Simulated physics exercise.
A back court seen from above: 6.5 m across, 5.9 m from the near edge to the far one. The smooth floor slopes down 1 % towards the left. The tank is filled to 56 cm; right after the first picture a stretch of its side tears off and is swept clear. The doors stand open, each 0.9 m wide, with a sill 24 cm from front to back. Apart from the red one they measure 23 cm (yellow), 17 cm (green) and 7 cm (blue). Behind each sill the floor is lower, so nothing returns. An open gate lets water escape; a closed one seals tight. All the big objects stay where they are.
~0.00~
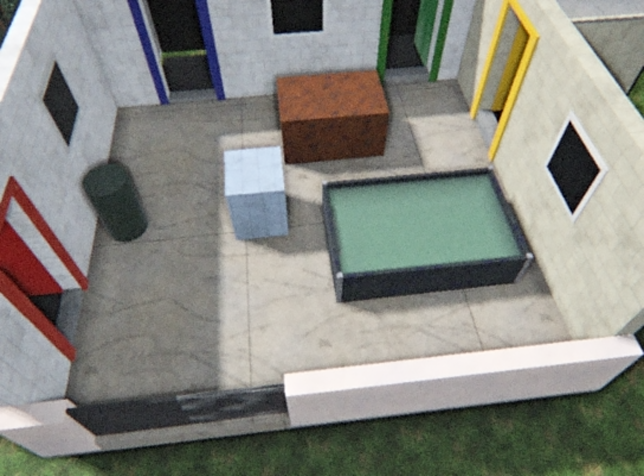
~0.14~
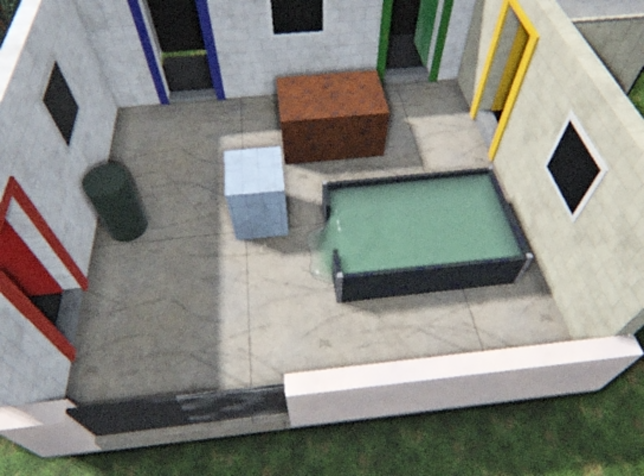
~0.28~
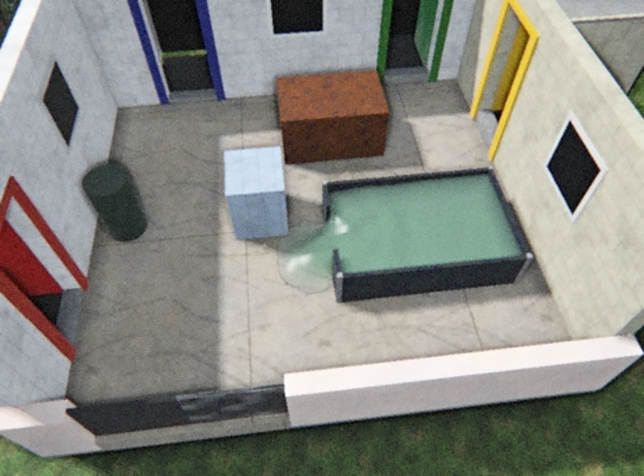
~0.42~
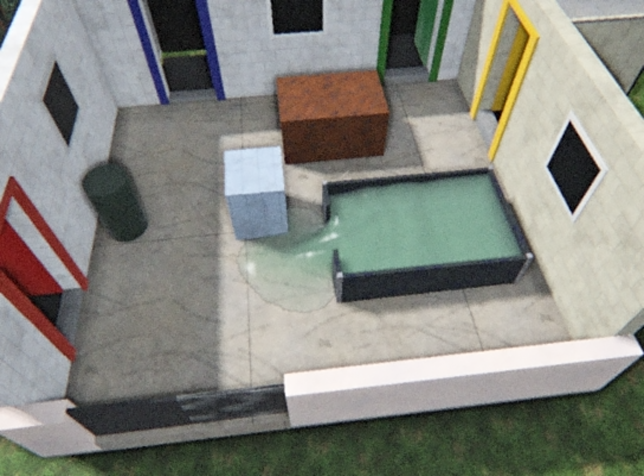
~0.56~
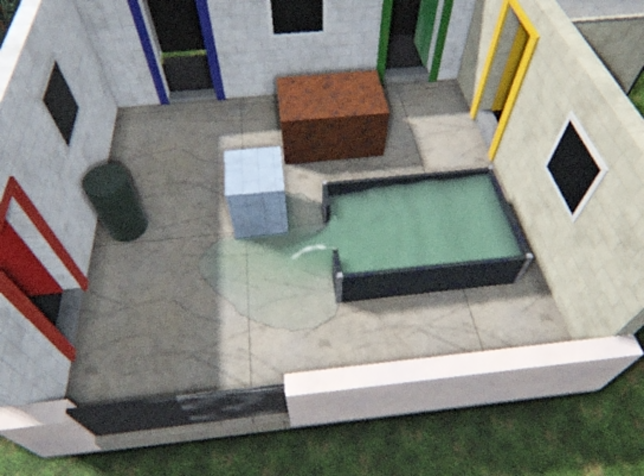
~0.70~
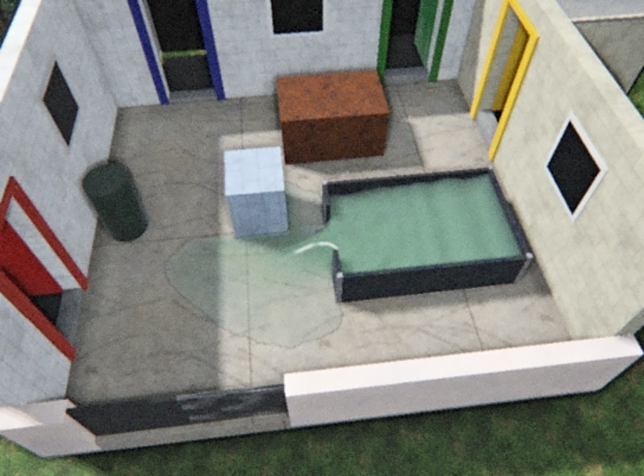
In the video, a tank of still green water stands in a walled court with coloured doorways; then part of its left side opens, and water pours out, spreading leftward across the grey floor past a pale blue block.
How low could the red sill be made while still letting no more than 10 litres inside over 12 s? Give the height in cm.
Close to 22 cm is just enough.
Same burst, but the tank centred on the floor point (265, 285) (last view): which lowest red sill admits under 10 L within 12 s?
Then roughly 33 cm.
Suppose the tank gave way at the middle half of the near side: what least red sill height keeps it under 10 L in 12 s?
Then roughly 13.0 cm.
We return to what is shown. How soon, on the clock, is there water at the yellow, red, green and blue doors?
Arrival: Yellow 4.0 s, red 1.2 s, green 9.0 s, blue 3.8 s.
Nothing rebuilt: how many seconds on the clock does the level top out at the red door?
Around 2.4 s.
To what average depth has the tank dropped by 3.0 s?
Roughly 30 cm on average.
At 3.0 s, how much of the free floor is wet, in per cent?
About 40 per cent.
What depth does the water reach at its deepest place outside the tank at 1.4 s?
About 33 cm.
After 1.4 s water covers 25 % of the floor, deepest (33 cm) near (323, 250); 12 cm at the red door, 0 litres in over its 11 cm sill.
After 3.0 s water covers 40 % of the floor, deepest (28 cm) near (63, 412); 23 cm at the red door, 77 litres in over its 11 cm sill.
After 12.0 s water covers 95 % of the floor, deepest (12 cm) near (60, 427); 10 cm at the red door, 194 litres in over its 11 cm sill.
At the red door as built, the water arrived by 1.3 s and peaked near 25 cm at 2.4 s.
Run again over the same 12 s with other heights there, 35 litres in over 19 cm, 1 litre over 25.5 cm. The limit of 10 litres is kept from about 22 cm up.
